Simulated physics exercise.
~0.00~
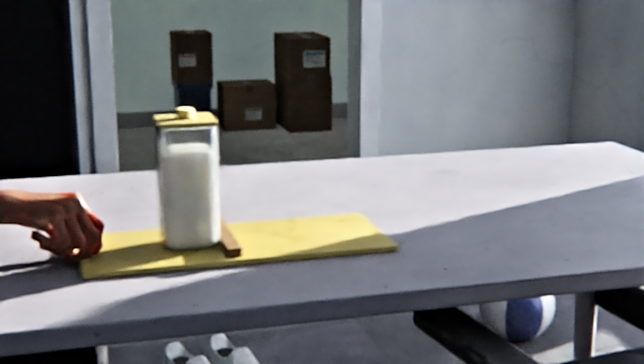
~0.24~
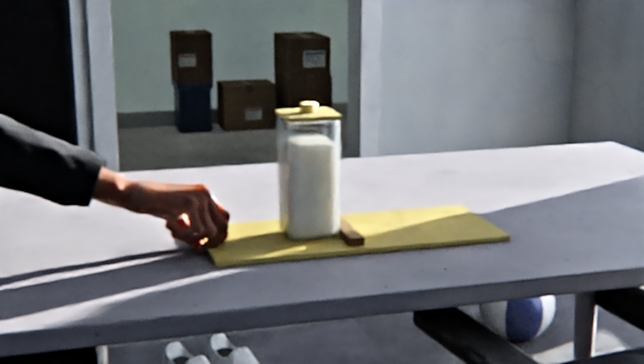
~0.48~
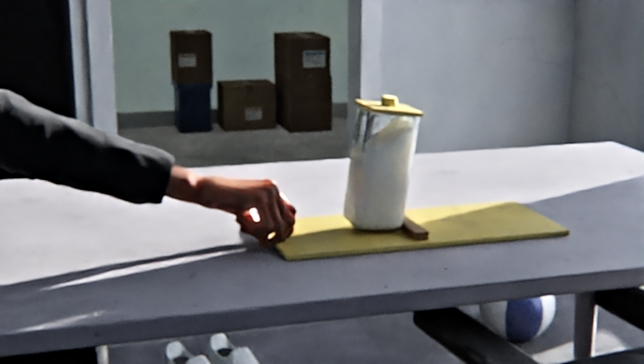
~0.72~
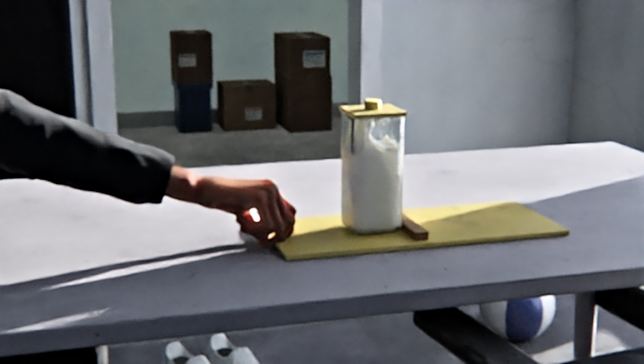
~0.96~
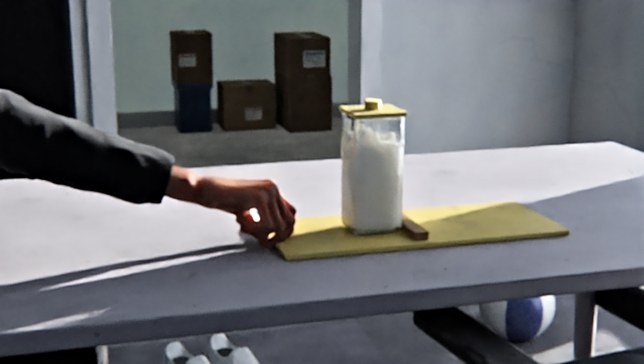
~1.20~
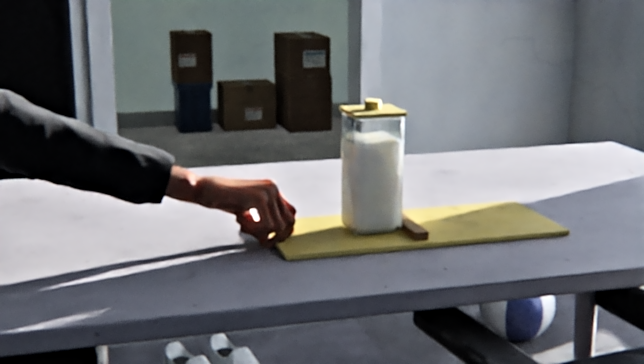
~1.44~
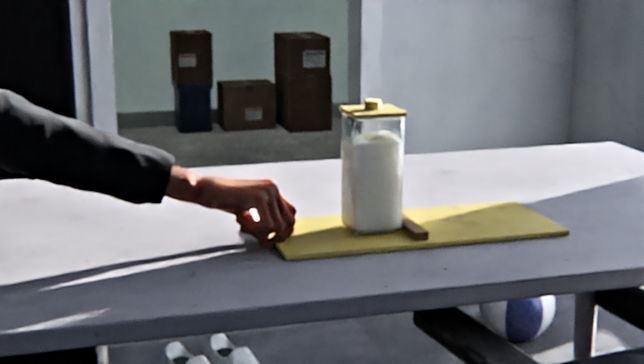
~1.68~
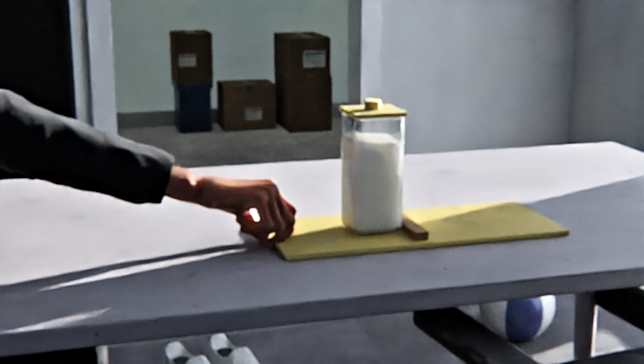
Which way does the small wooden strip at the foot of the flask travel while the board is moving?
It travels to the right along with the board, then stays still once the board stops.
